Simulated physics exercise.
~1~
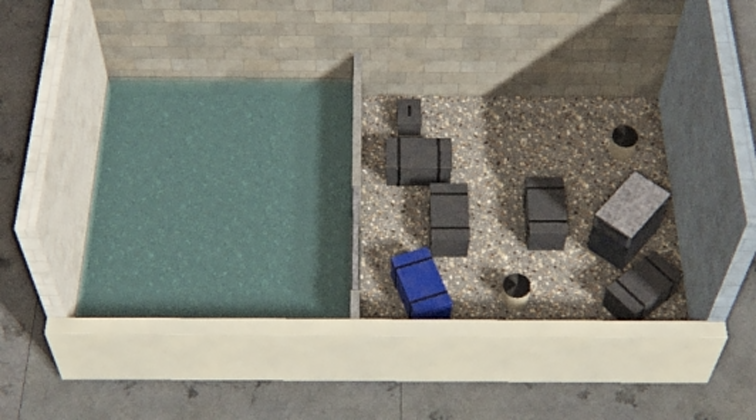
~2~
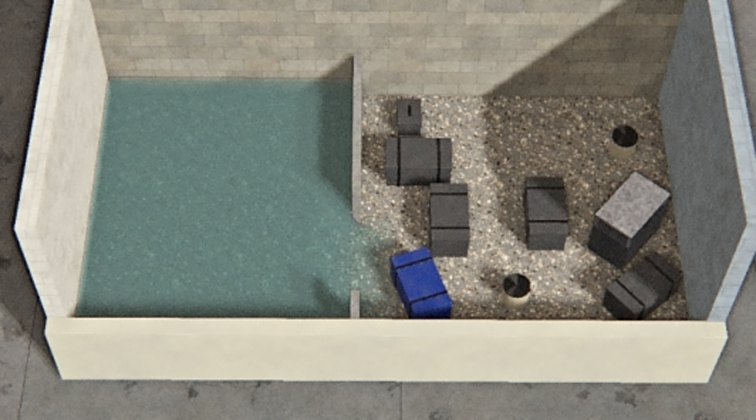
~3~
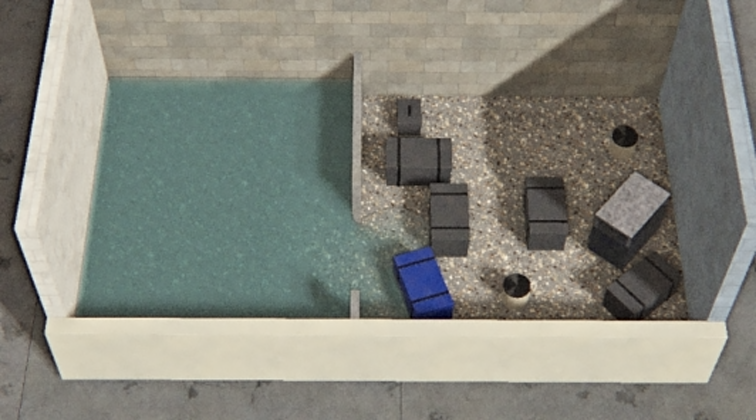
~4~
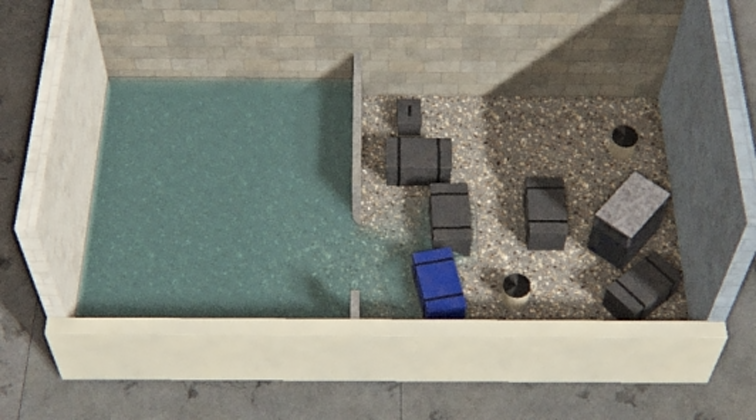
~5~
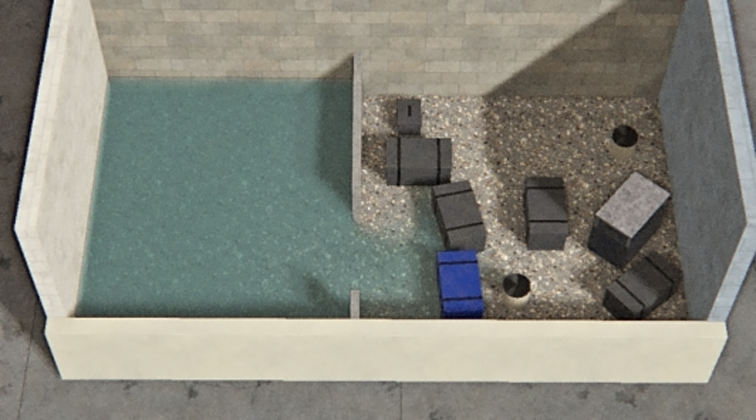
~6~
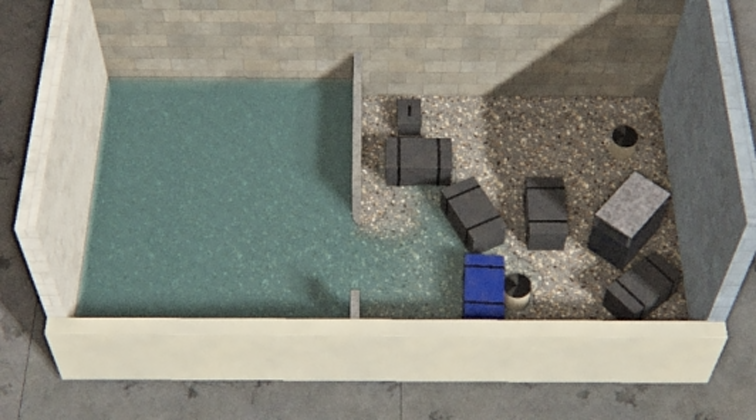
Water flowing through a gap in a dividing wall onto gravel, pushing a blue trunk rightward and turning a dark trunk nearby.
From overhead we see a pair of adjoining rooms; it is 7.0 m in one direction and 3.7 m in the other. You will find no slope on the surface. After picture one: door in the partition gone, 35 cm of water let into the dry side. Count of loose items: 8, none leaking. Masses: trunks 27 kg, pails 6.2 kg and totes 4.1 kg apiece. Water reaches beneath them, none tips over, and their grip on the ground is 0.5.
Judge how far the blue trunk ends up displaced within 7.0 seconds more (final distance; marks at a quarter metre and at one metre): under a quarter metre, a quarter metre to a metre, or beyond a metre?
It is going to shift a long distance.
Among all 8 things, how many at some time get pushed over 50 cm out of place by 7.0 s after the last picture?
7 of them.
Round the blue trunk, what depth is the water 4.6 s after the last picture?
I'd say around 23 cm.
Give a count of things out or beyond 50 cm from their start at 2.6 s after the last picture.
4.
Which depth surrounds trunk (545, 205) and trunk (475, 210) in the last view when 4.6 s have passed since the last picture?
First about 20 cm, second about 15 cm.
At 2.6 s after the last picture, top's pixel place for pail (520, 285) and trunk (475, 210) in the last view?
I'd say close to (640, 277) and close to (589, 129).
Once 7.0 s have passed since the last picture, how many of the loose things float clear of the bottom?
The number is 8.
Then, 0.6 s after the last picture the blue trunk is near (549, 294), 1.5 m from its start, aground; 0 afloat.
Then, 2.6 s after the last picture the blue trunk is near (618, 294), 2.2 m from its start, afloat; 3 afloat.
Then, 4.6 s after the last picture the blue trunk is near (594, 291), 1.9 m from its start, afloat; 6 afloat.
Then, 7.0 s after the last picture the blue trunk is near (543, 295), 1.4 m from its start, afloat; 8 afloat.
